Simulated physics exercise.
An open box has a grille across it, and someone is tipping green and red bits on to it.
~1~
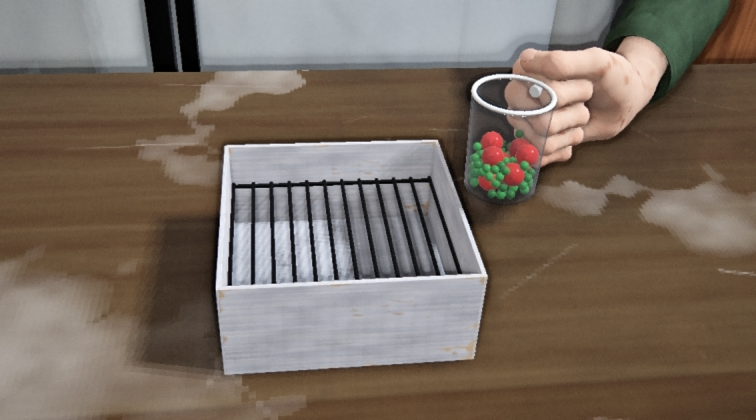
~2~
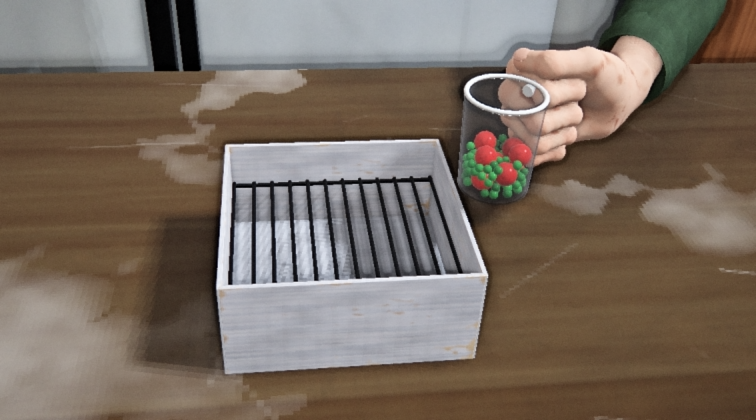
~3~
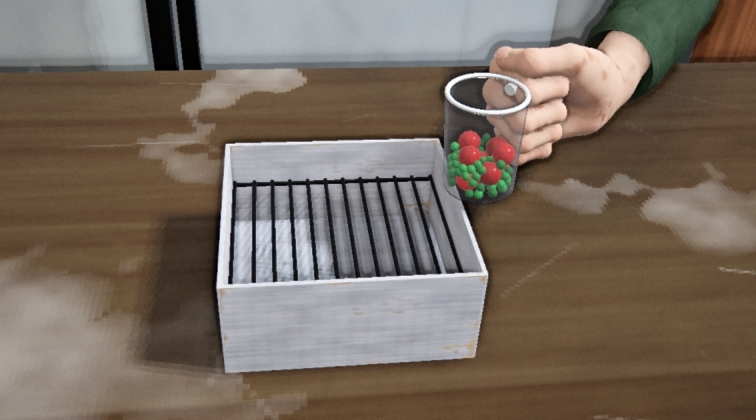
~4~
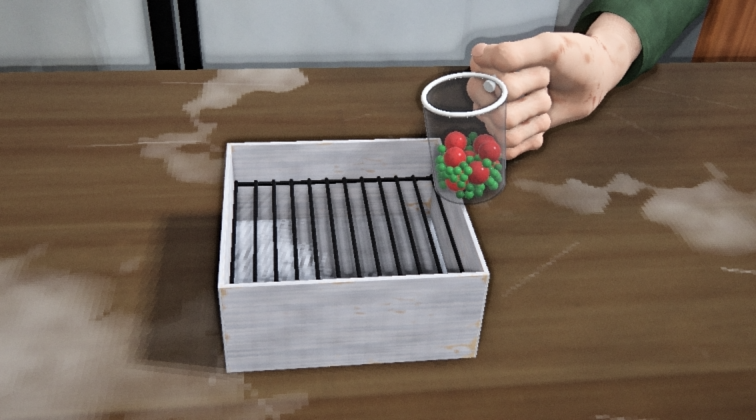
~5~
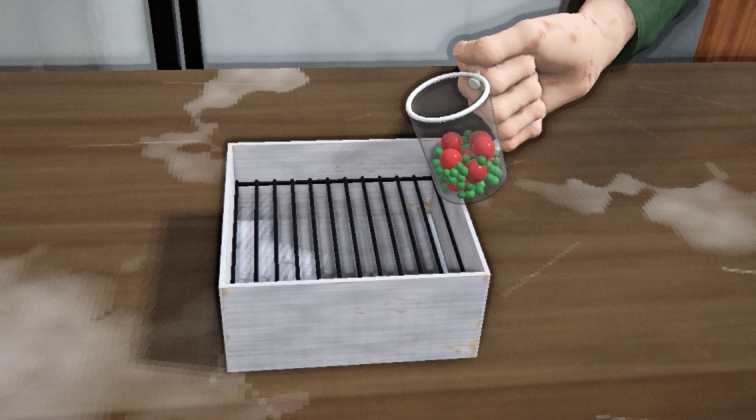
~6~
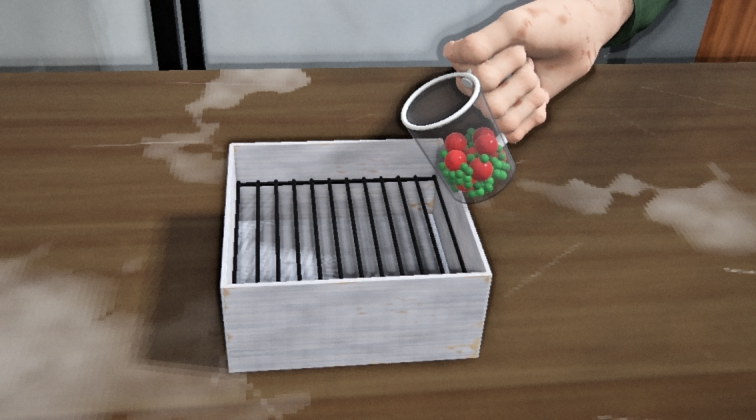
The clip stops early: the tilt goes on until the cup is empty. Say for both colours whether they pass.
Finally, the green pieces make it past, and the red pieces can't get past.
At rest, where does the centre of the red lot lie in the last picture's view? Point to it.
In the last picture its middle settles near (369, 249).
Then, 0.50 s past the last view, green ones, all in the cup; red ones, all in the cup.
Then, 0.93 s past the last view, green ones, nearly all in the cup, a stray few on or over the wires; red ones, about half in the cup, about half on or over the wires.
Then, 1.30 s past the last view, green ones, about a quarter on or over the wires, most under the rack, a stray few outside the box; red ones, all on or over the wires.
Finally, green ones, nearly all under the rack, a stray few outside the box; red ones, all on the wires, none under the rack.
